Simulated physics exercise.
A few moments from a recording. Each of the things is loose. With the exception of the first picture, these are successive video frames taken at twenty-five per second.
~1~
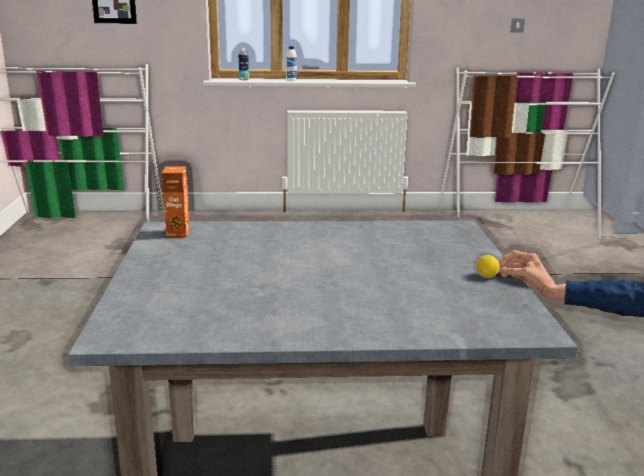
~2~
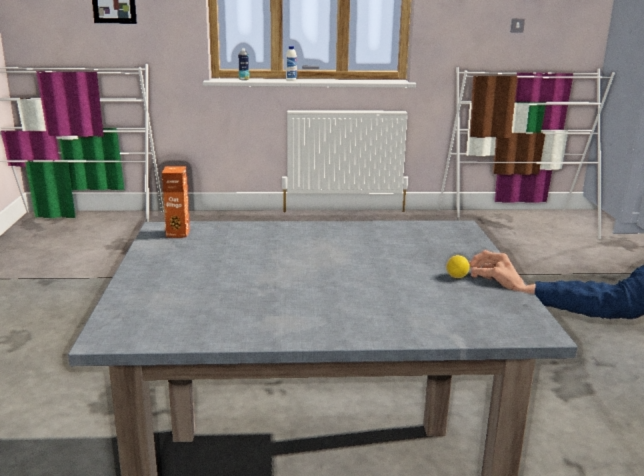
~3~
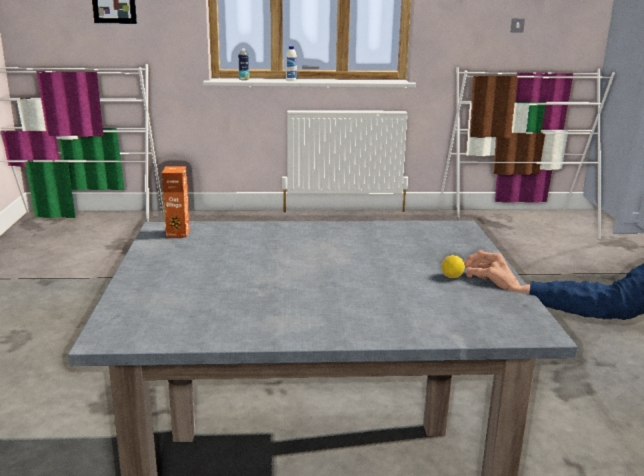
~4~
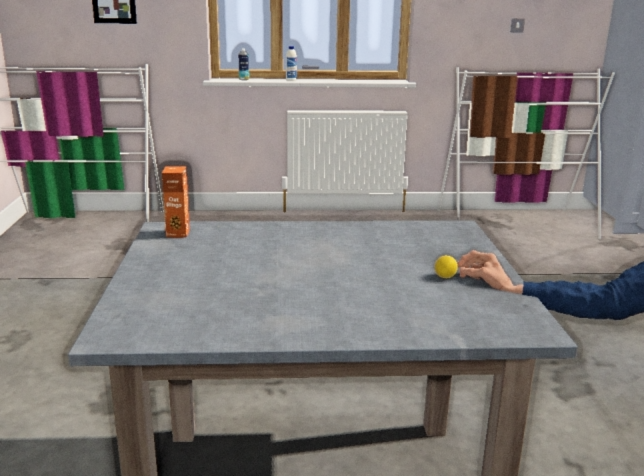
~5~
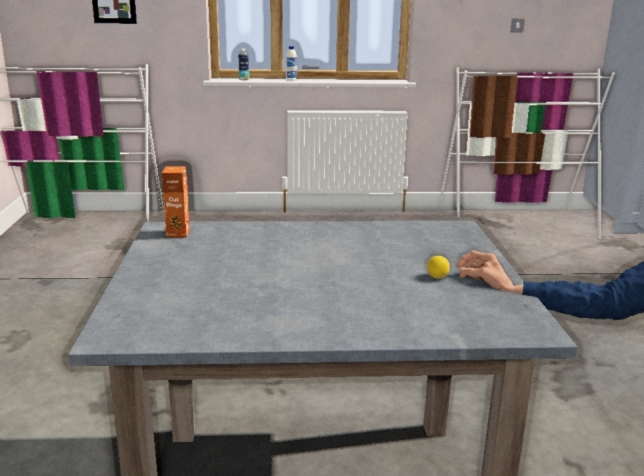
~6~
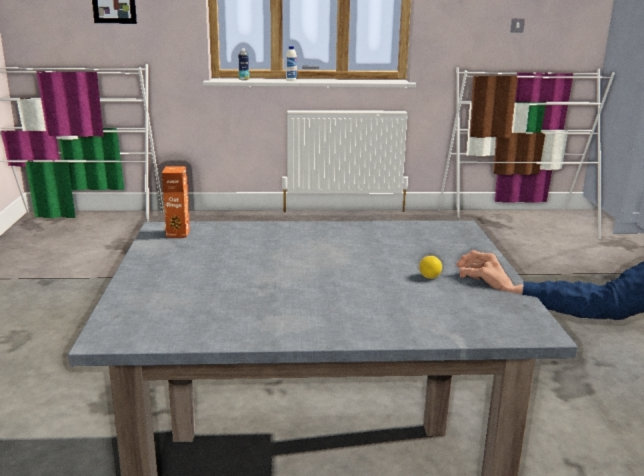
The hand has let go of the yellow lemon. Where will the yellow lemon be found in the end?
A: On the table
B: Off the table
(A) On the table.
Then, 0.10 s after the last picture, yellow lemon rolled about its own width near (412, 267).
Then, 0.40 s after the last picture, yellow lemon rolled well along near (365, 268).
Then, 0.60 s after the last picture, yellow lemon rolled well along near (341, 268).
Then, 1.00 s after the last picture, yellow lemon rolled well along near (307, 268).
At rest, moved from the start, yellow lemon. Seen from the same camera at the end, yellow lemon near (294, 268).
